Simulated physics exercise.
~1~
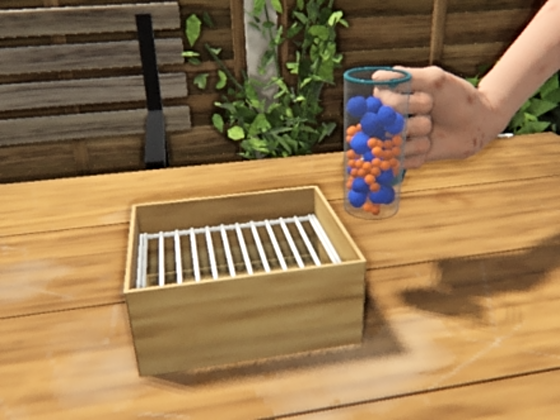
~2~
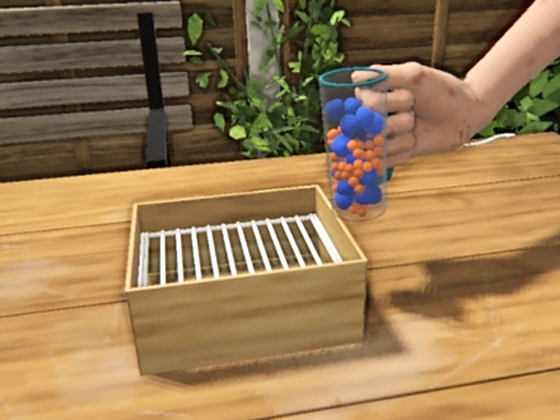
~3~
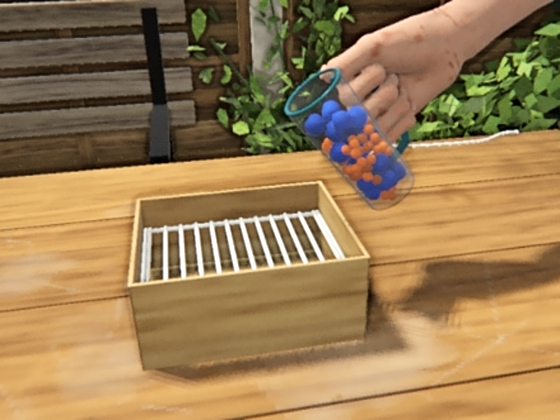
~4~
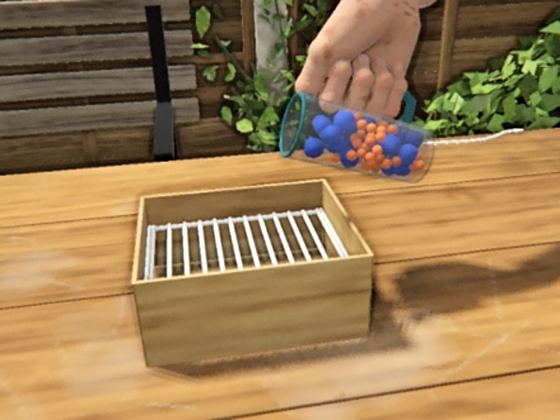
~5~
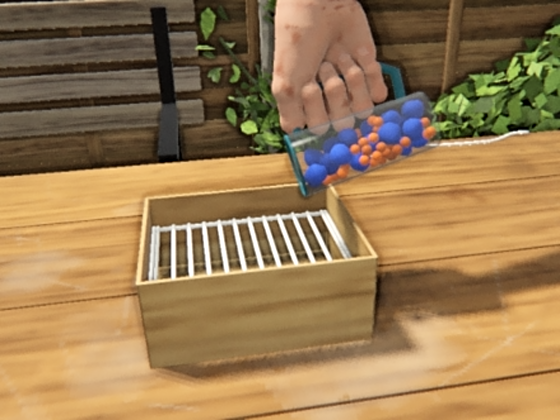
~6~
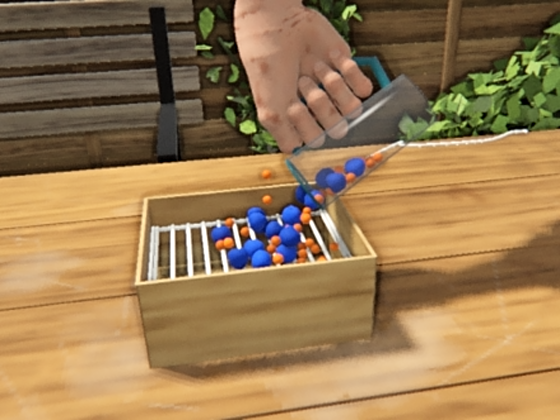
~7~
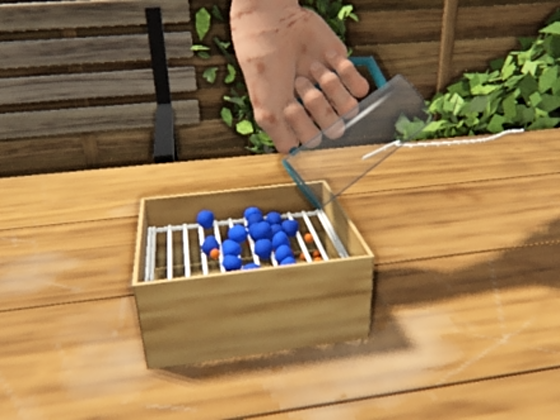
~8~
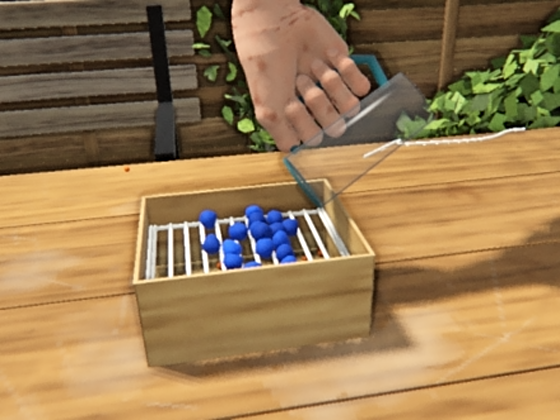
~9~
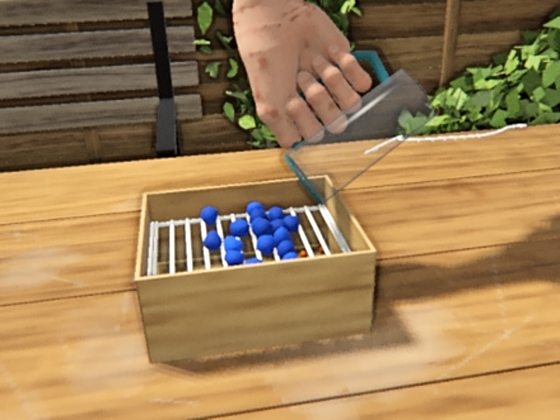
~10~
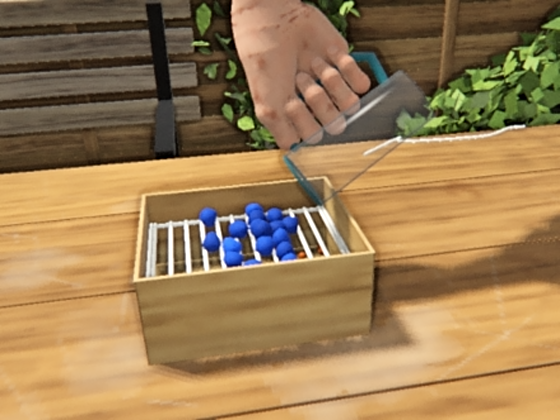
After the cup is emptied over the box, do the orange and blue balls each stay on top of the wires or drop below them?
The blue balls stay caught on top of the wires, while the orange ones drop through and end up below.
